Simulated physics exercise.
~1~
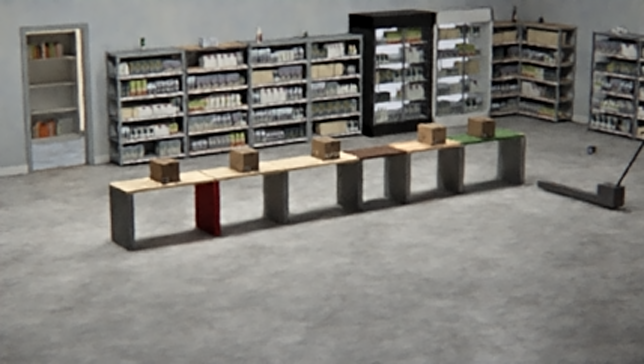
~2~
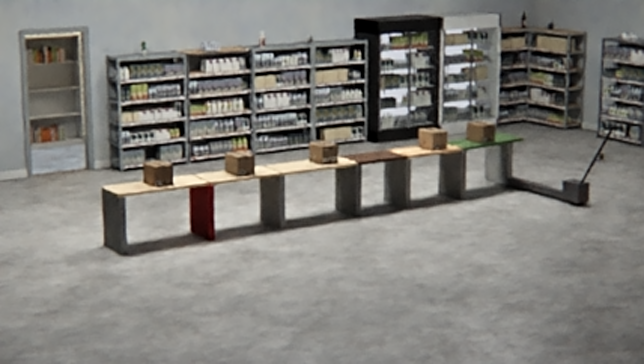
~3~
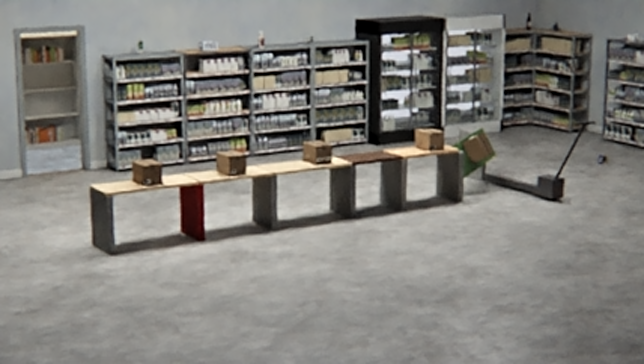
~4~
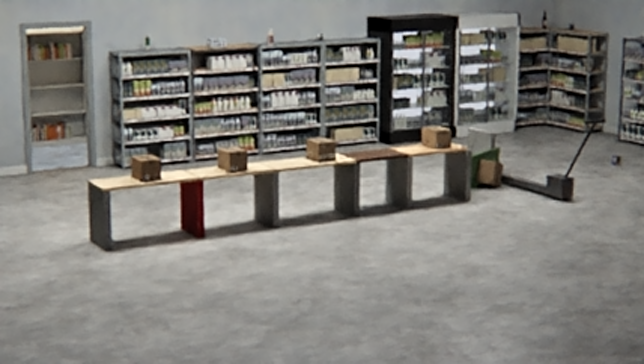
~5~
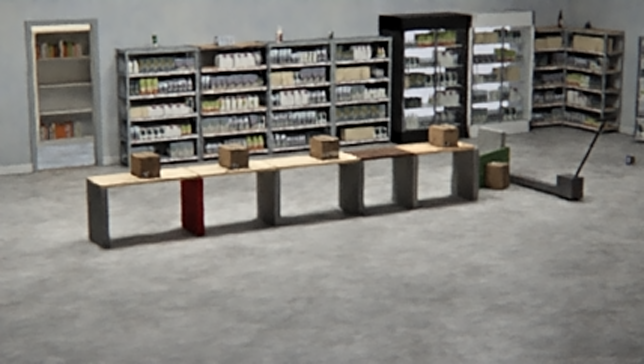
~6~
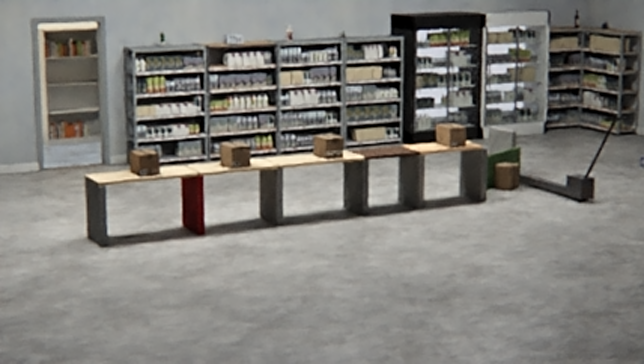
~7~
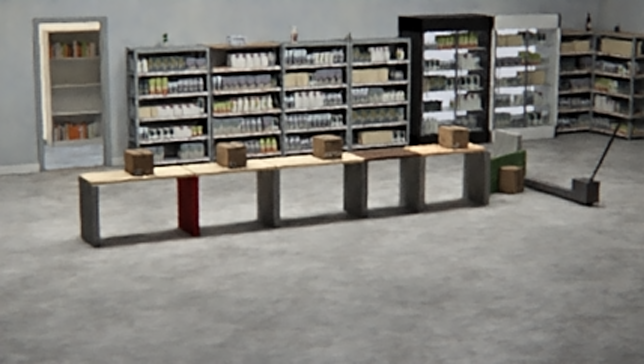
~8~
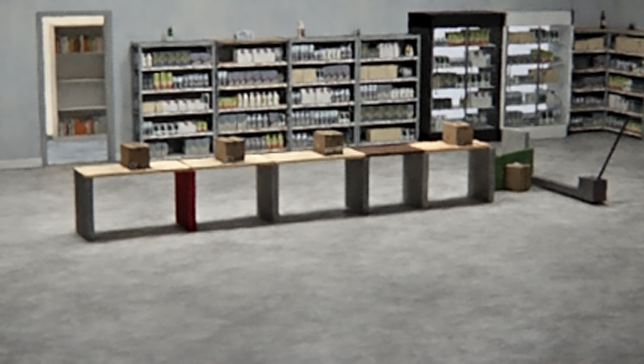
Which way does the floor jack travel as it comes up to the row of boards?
It slides to the left, toward the end of the row with the green board.
